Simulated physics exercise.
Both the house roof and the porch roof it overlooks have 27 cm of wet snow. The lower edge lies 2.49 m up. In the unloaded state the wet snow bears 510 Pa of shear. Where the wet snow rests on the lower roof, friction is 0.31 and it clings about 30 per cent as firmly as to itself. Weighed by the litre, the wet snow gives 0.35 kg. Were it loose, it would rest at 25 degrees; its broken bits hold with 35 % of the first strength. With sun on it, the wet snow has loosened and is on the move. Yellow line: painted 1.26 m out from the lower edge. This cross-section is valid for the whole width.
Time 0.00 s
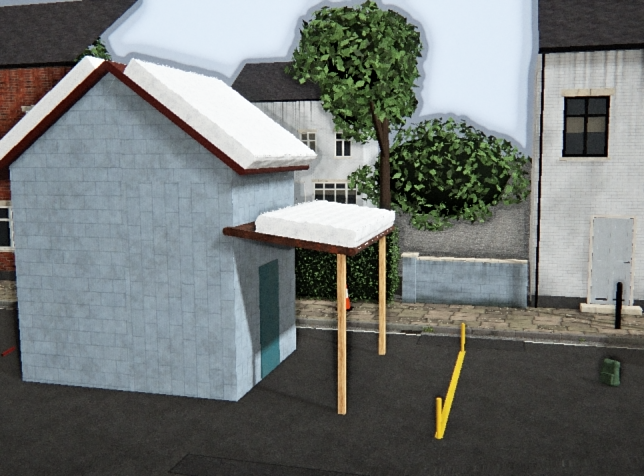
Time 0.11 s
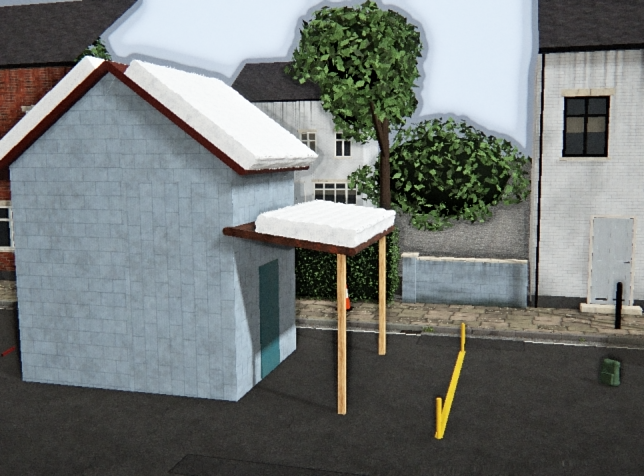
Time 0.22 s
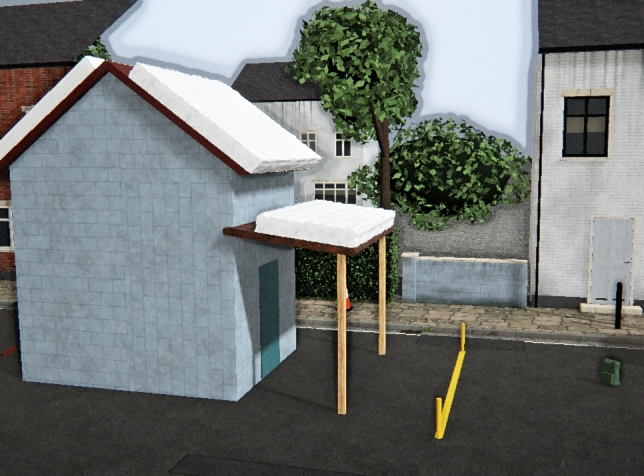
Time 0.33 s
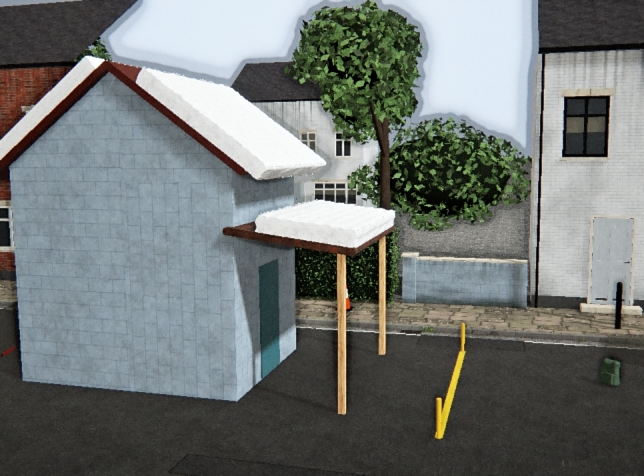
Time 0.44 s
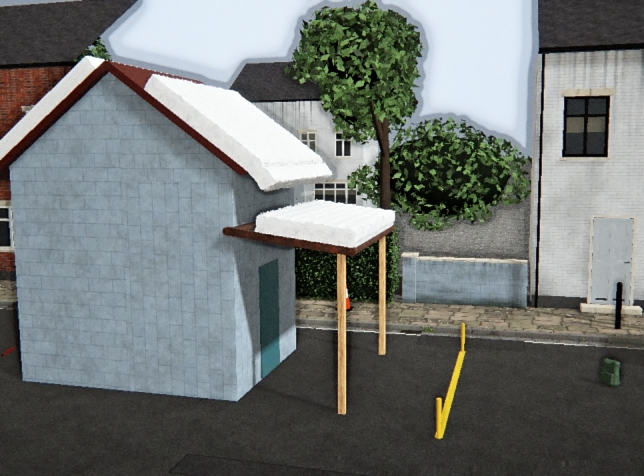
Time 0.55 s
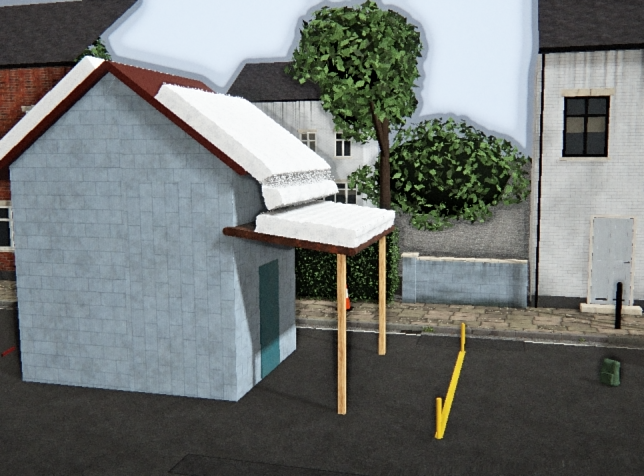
A thick white slab of snow slides slowly down the right slope of a pale blue block house's roof, baring reddish-brown roof near the ridge, then cracks and bends at its lower edge above the snow-covered porch. The porch stands on wooden posts beside a teal door, with a yellow line on dark asphalt to the right. The fixed, slightly raised view faces a street with trees and houses behind.
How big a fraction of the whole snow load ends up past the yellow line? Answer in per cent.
34 %.
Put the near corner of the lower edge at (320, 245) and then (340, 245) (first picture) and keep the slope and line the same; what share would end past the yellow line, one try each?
First about 45 per cent, second about 40 per cent.
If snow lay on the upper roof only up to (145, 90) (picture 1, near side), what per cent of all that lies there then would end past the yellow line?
Roughly 25 per cent.
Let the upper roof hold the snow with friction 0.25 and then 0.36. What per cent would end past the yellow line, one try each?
Respectively 25 percent and 20 percent.
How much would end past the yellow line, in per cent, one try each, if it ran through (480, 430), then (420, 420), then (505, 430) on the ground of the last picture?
In turn about 22 %, 45 %, 14 %.
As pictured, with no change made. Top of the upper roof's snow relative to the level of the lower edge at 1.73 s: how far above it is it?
0.5 m, roughly.
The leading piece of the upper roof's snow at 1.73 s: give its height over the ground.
Height: Approx. 1.0 m.
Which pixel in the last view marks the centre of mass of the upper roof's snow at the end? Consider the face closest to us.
The middle sits at about (408, 341).
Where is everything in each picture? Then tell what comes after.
The first picture shows front end of the wet snow at (247, 159).
The second picture shows front end of the wet snow at (248, 160), its middle shifted 2.6 cm, 1 % of it past the upper edge, in one piece.
The third picture shows front end of the wet snow at (252, 163), its middle shifted 10 cm, 4 % of it past the upper edge, in one piece.
The fourth picture shows front end of the wet snow at (259, 172), its middle shifted 24 cm, 10 % of it past the upper edge, in one piece.
The fifth picture shows front end of the wet snow at (267, 170), its middle shifted 42 cm, 17 % of it past the upper edge, cracking.
The sixth picture shows front end of the wet snow at (278, 193), its middle shifted 66 cm, 27 % of it past the upper edge, cracking.
By 1.09 s, none is below the lower edge and 0 % is past the line.
By 1.73 s, 37 % is below the lower edge and 8 % is past the line.
By 2.36 s, 59 % is below the lower edge and 33 % is past the line.
By 3.00 s, 59 % is below the lower edge and 34 % is past the line.
By 3.20 s, at the end, 59 % is below the lower edge and 34 % is past the line.
